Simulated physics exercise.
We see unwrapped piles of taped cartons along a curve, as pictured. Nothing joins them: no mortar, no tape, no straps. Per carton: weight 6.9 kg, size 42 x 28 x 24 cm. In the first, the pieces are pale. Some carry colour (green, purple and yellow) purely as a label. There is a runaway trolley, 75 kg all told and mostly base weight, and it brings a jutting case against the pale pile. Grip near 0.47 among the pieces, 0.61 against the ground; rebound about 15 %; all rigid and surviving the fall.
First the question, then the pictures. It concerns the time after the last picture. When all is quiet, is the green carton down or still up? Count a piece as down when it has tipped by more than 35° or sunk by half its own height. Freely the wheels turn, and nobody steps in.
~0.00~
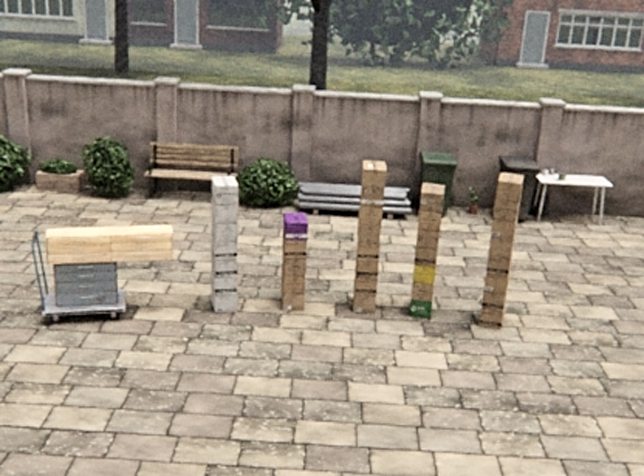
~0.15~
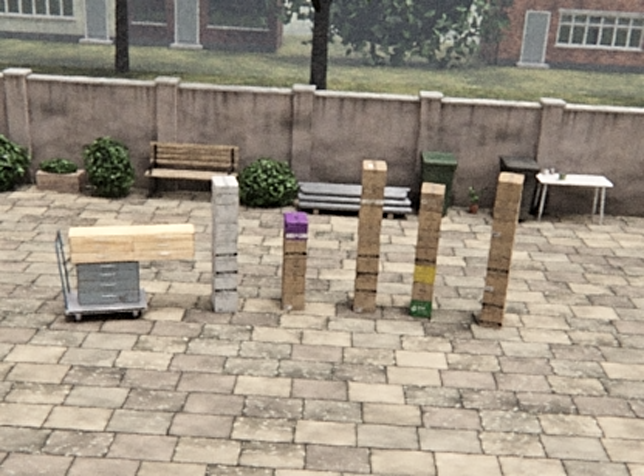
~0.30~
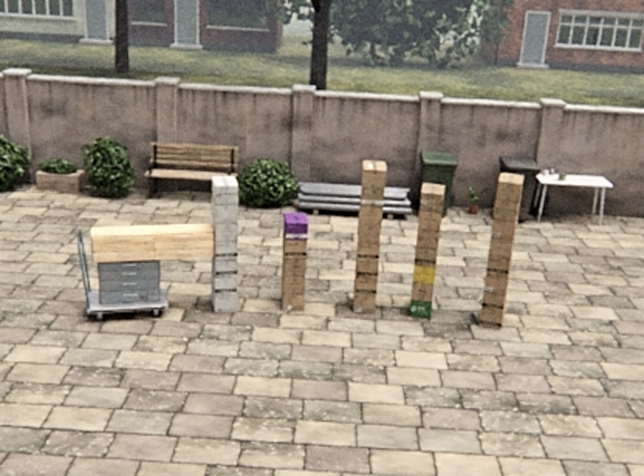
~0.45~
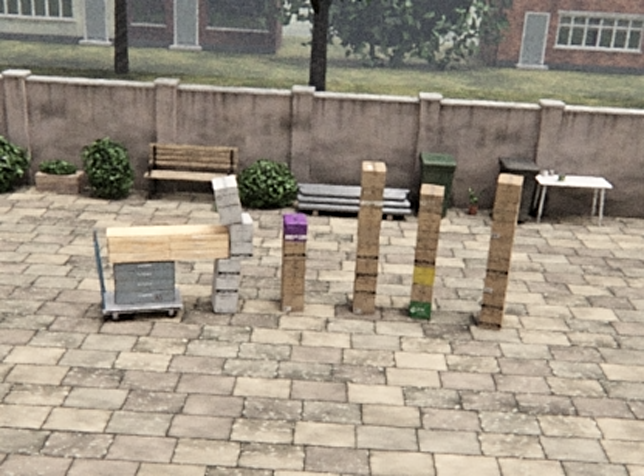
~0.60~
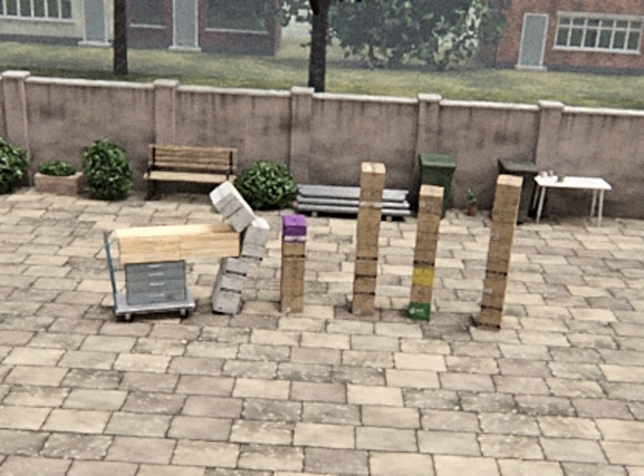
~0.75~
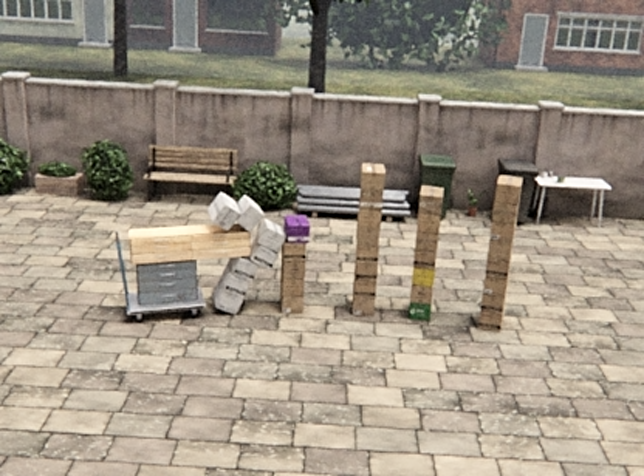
When all is quiet, the green carton is still up.
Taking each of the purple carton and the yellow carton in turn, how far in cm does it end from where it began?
The purple one ends 120 cm from its start and the yellow one 60 cm.
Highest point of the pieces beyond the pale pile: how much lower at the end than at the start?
By about 110 cm, start to end.
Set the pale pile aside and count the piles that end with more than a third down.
4.
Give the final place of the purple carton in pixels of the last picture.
It comes to rest around (379, 260) in the last view.
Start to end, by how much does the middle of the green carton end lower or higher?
At the end it is roughly 0 cm lower than at the start.
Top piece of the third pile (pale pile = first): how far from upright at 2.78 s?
The top piece is some 30 degrees from upright.
After 1.50 s, 7 of the pale pile down; 5 of the 28 other cartons down; green carton unmoved; purple carton leaning 23°, 12 cm lower.
After 2.78 s, 7 of the pale pile down; 18 of the 28 other cartons down; green carton unmoved; yellow carton leaning 44°.
After 3.64 s, 7 of the pale pile down; 26 of the 28 other cartons down; green carton unmoved; yellow carton on its side.
At rest (5.9 s), 7 of the pale pile down; 26 of the 28 other cartons down; green carton unmoved; yellow carton on its side; purple carton leaning 7°, 43 cm lower. As the last picture would show them, middles, green carton near (421, 305), yellow carton near (450, 310).
